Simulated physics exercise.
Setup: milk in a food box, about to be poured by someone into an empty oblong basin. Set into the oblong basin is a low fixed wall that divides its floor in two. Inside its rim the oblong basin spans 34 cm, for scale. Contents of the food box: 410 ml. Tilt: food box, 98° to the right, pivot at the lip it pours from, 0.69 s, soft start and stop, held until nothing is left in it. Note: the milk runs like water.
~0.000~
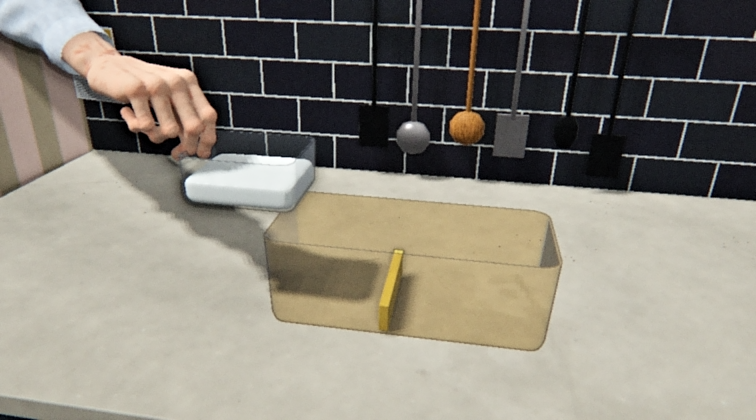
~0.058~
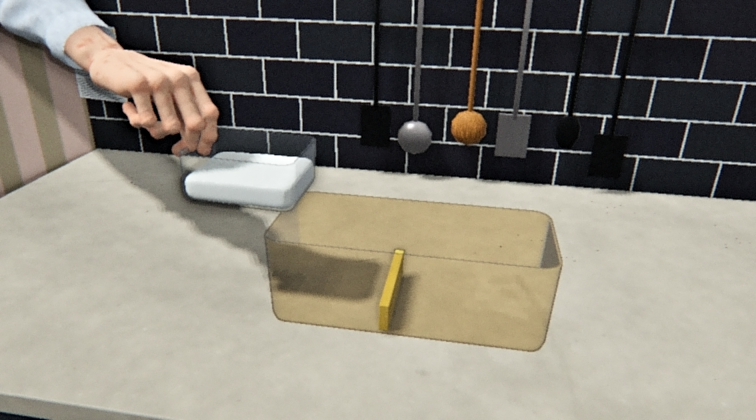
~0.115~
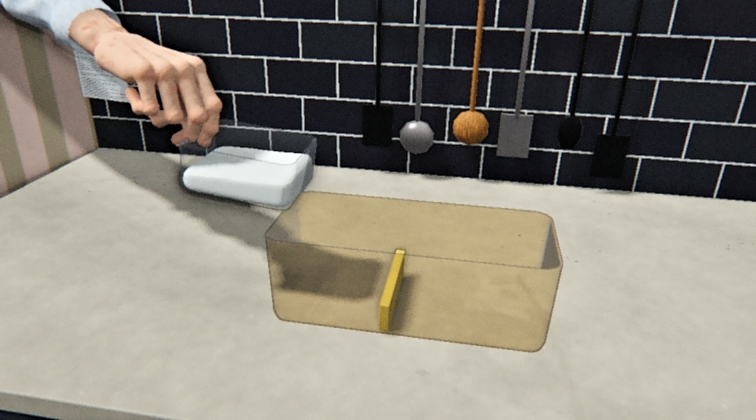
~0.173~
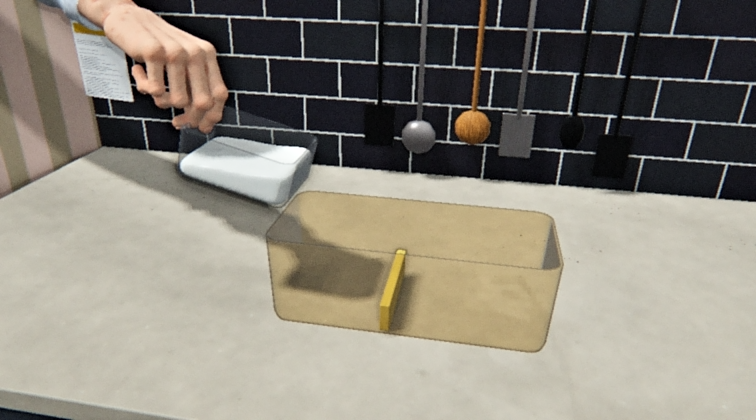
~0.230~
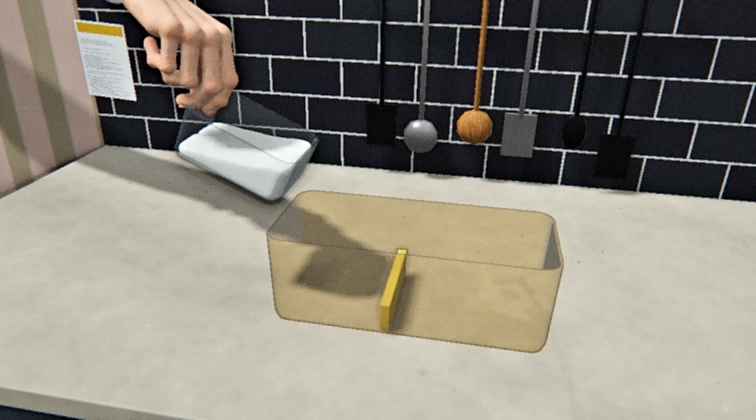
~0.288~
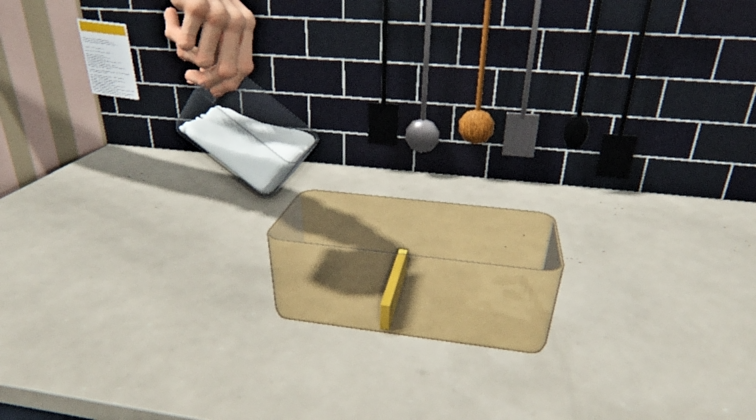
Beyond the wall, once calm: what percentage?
15 out of 100.
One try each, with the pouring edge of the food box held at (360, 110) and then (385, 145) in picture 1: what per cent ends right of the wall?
85 in a hundred, followed by 90 in a hundred.
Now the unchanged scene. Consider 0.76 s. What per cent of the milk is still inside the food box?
Remaining share: Approx. 7 %.
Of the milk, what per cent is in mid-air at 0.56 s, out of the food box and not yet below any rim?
Estimate: About 54 % of all of it.
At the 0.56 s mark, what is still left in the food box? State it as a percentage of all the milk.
I'd estimate some 26 % remains.
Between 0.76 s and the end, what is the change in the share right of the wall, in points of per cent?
I'd say it grows by some 2.
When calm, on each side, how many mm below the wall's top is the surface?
Roughly 20 mm on the left side and roughly 34 mm on the right.
By 0.56 s the tilt is 90° and 27 per cent is still to pour, 20 is left of the wall and 0 right of it.
By 0.76 s the tilt is 98° and 7 per cent is still to pour, 70 is left of the wall and 13 right of it.
By 0.96 s the tilt is 98° and 2 per cent is still to pour, 81 is left of the wall and 14 right of it.
By 1.19 s the tilt is 98° and 0 per cent is still to pour, 84 is left of the wall and 15 right of it.
At rest 84 per cent lies left of the wall, 15 right of it and 1 outside.
